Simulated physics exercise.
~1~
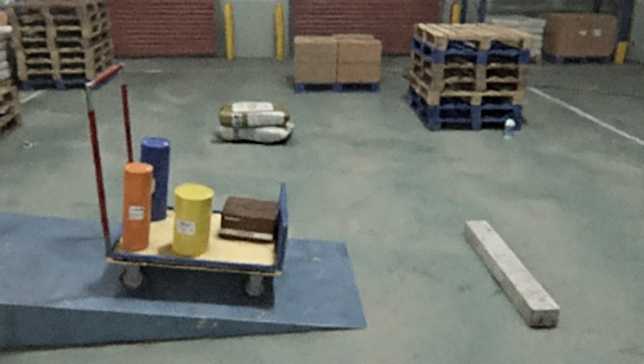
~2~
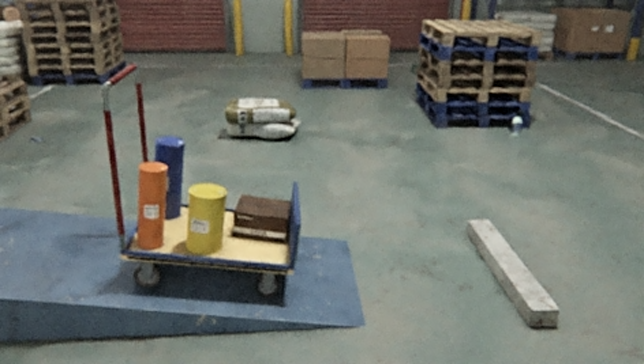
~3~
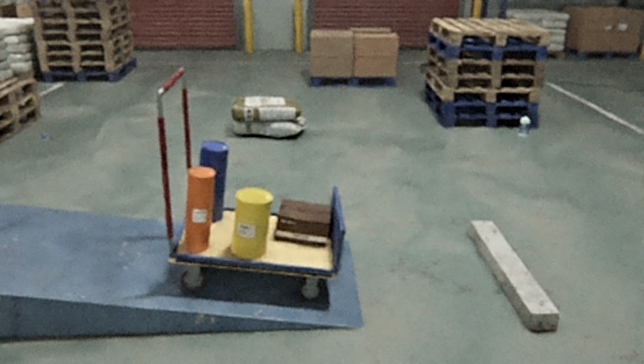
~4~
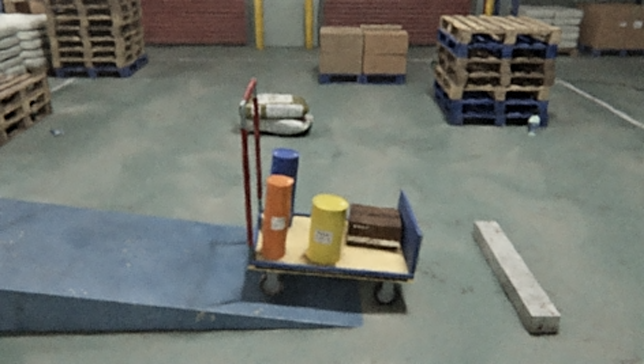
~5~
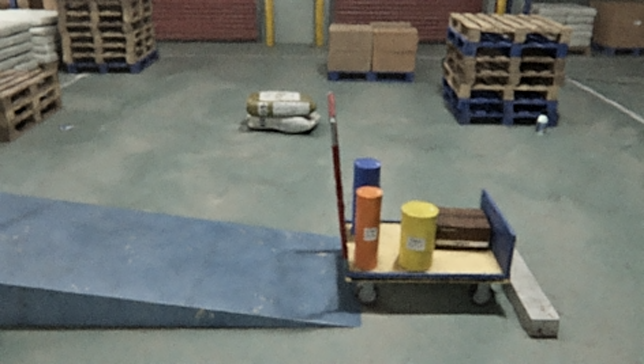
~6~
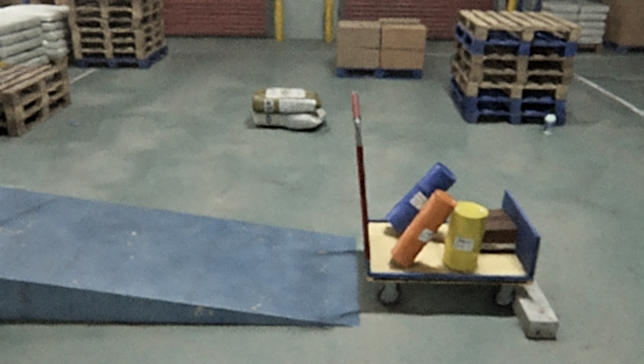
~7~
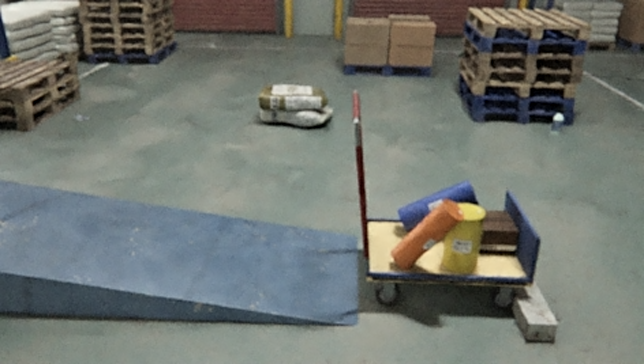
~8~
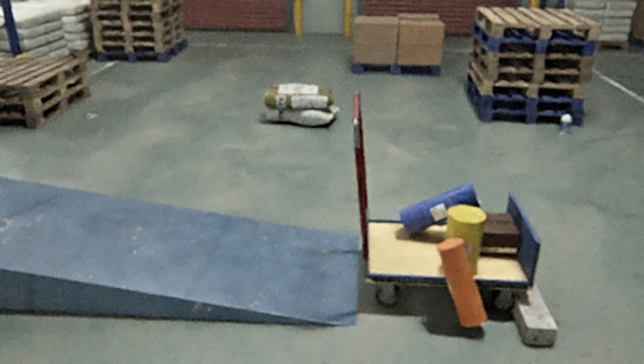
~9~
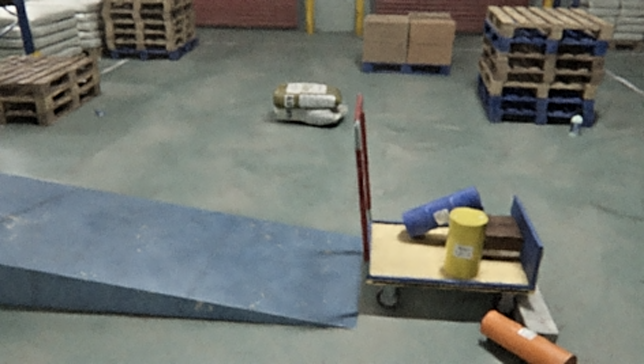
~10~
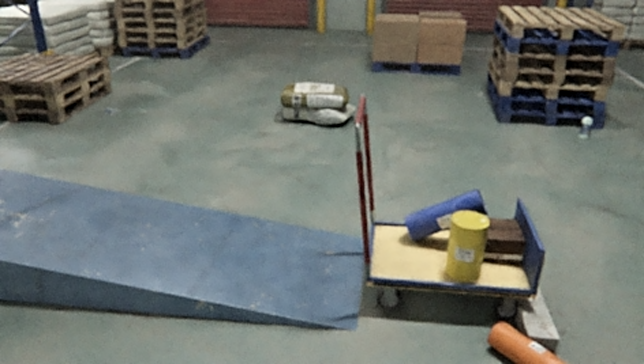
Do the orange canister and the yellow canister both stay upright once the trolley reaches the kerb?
No, only the yellow canister stays upright. The orange one tips over and falls off the trolley onto the floor.
